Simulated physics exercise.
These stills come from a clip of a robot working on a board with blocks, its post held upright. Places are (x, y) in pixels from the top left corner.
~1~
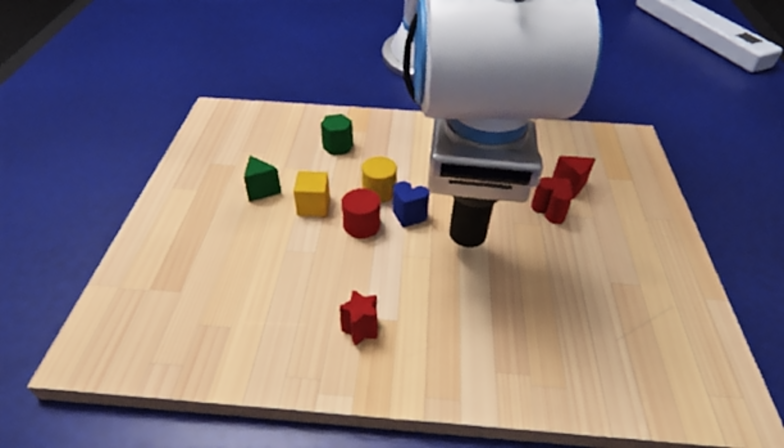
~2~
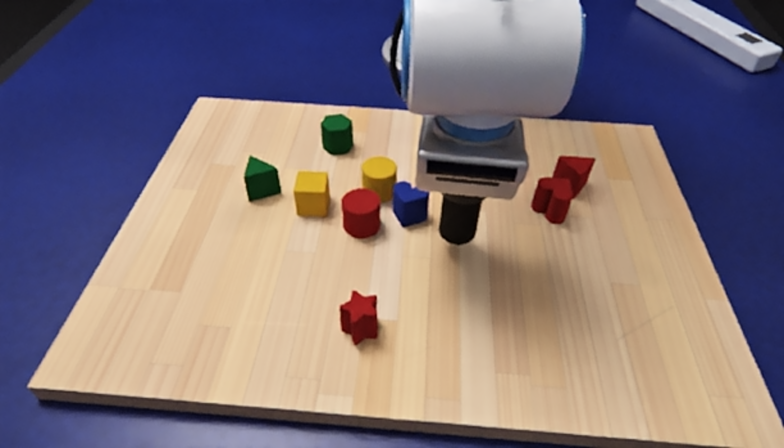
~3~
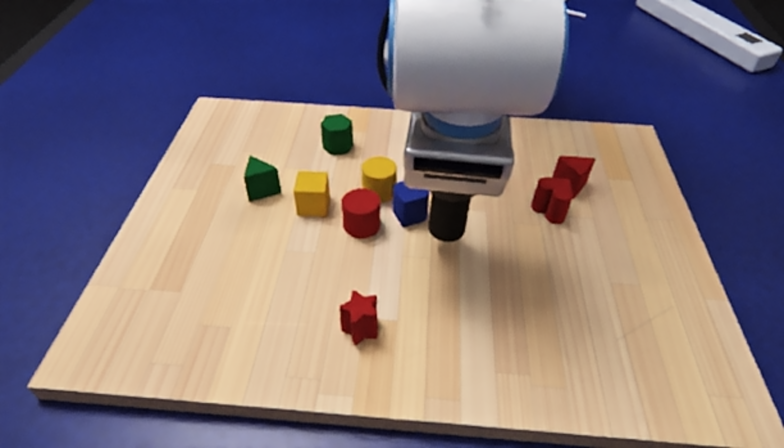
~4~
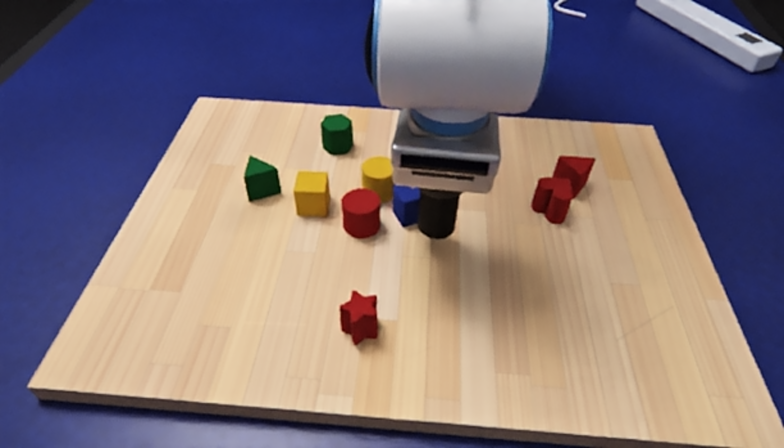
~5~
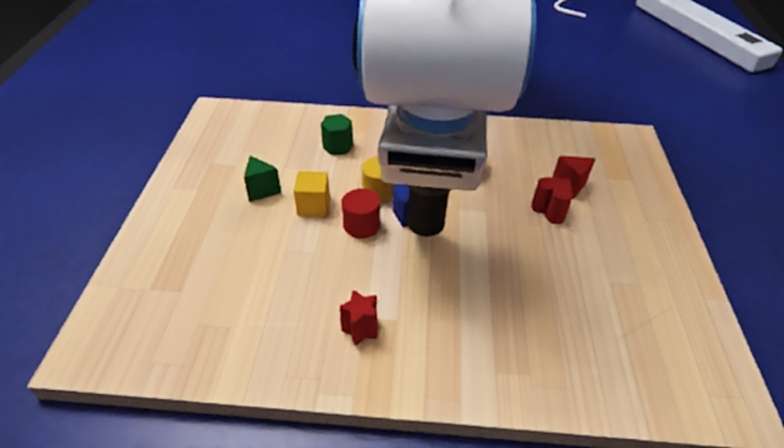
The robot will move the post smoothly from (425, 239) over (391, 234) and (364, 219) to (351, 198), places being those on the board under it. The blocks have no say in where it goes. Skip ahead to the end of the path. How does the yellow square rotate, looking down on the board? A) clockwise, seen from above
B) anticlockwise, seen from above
A.
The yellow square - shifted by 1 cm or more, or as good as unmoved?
The result: It moves.
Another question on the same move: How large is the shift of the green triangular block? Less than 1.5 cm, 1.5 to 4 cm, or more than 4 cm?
The best fit is under 1.5 cm.
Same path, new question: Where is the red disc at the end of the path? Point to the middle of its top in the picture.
The centre of its top will be at (316, 184).
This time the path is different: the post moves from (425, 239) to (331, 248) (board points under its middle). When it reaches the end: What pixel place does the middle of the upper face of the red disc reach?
Its top middle is near (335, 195).
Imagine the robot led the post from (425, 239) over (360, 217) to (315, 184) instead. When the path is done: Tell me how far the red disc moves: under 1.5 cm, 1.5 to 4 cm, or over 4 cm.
The distance will be above 4 cm.
The first path, step by step. One third of the way, post at (391, 219); red disc at (356, 198); blue heart-shaped block at (401, 188), turned 40° clockwise.
Two thirds of the way, post at (363, 203); yellow square at (297, 178), turned 35° clockwise; red disc at (326, 191); blue heart-shaped block at (399, 187), turned 60° clockwise.
At the end, post at (350, 183); green triangular block still; yellow square at (280, 175), turned 45° clockwise; red disc at (316, 184); yellow disc at (380, 161); blue heart-shaped block at (399, 187), turned 60° clockwise.
